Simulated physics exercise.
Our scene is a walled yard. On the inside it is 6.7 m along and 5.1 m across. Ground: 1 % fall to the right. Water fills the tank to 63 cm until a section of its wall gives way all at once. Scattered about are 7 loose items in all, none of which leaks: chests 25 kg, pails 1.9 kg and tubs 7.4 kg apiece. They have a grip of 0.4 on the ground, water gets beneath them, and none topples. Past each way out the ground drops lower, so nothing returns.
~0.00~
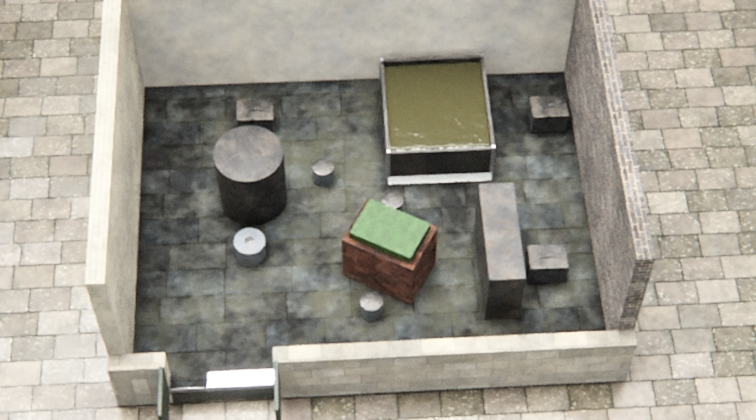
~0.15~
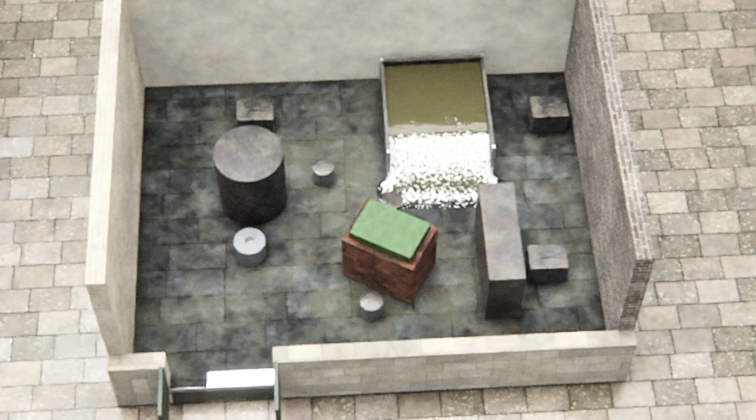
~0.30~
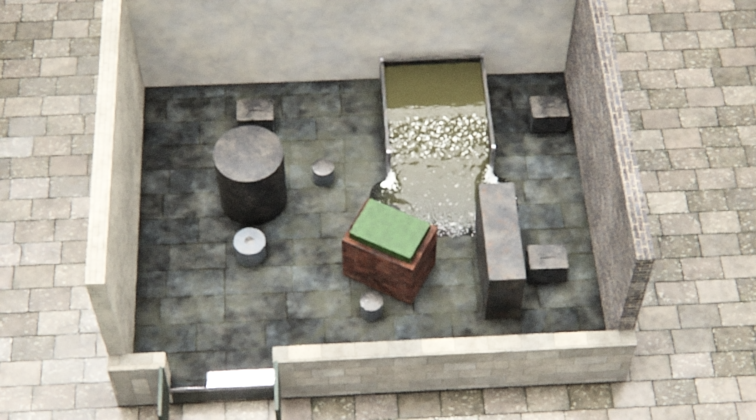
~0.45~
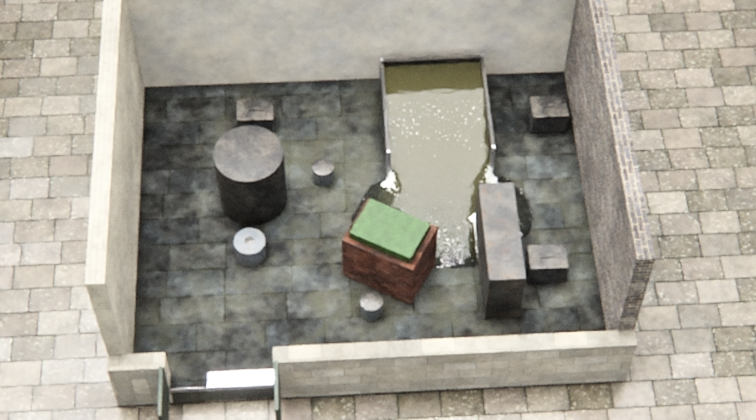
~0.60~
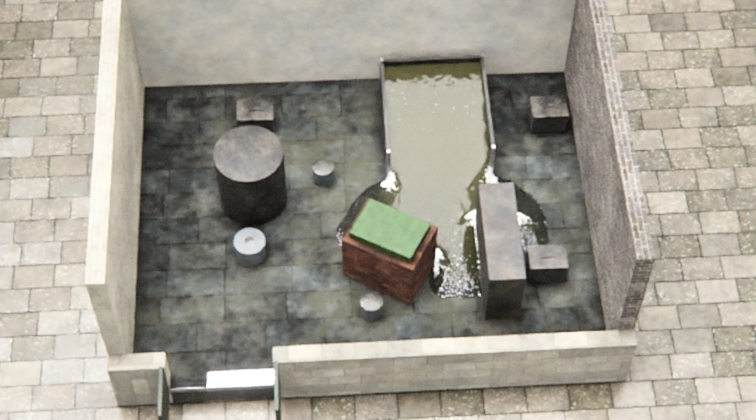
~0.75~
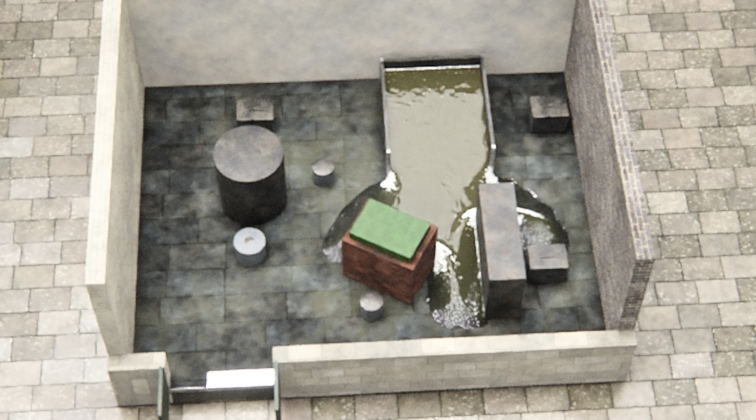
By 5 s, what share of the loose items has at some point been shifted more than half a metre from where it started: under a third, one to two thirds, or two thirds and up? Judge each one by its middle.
Two thirds and up.
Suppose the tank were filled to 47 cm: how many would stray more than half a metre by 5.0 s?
3.
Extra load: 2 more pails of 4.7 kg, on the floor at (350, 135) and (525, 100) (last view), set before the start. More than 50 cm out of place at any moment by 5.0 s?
Result, in sequence: Not exceeded / not exceeded.
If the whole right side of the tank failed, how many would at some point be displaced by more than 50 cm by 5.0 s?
In that case 4 of them.
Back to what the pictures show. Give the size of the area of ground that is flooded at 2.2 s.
Roughly 17 m2 of it is wet.
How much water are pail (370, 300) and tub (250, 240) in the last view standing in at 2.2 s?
First roughly 2 cm, second roughly 3 cm.
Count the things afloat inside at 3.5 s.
Just then, the number is 2.
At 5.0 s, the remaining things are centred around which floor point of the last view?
It sits at about (359, 199).
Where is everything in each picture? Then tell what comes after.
In the first frame, a pail at (392, 200) rests on the ground; a chest at (548, 257), on the bottom; 2.6 m2 under water; 0 of 7 have shifted.
In the second frame, a pail at (392, 200) rests on the ground; a chest at (548, 257) rests on the ground; water covers 3.5 m2; 0 of 7 have shifted.
In the third frame, a pail at (391, 213) rests on the ground, 24 cm from its start; a chest at (548, 257) rests on the ground; 4.5 m2 under water; 1 of 7 have shifted.
In the fourth frame, a pail is out of sight; a chest at (548, 257) rests on the ground; 5.5 m2 under water; 1 of 7 have shifted.
In the fifth frame, a pail is out of sight; a chest at (548, 257), on the bottom; 6.3 m2 under water; 1 of 7 have shifted.
In the sixth frame, a pail is out of sight; a chest at (548, 257), on the bottom; water covers 7.1 m2; 1 of 7 have shifted.
After 1.1 s 1 of 7 are over 50 cm from their spots; 1 afloat.
After 2.2 s 1 of 7 are over 50 cm from their spots; 1 afloat.
After 3.5 s 4 of 7 are over 50 cm from their spots; 2 afloat.
After 5.0 s 5 of 7 are over 50 cm from their spots, and 5 have been at some point; 4 afloat.
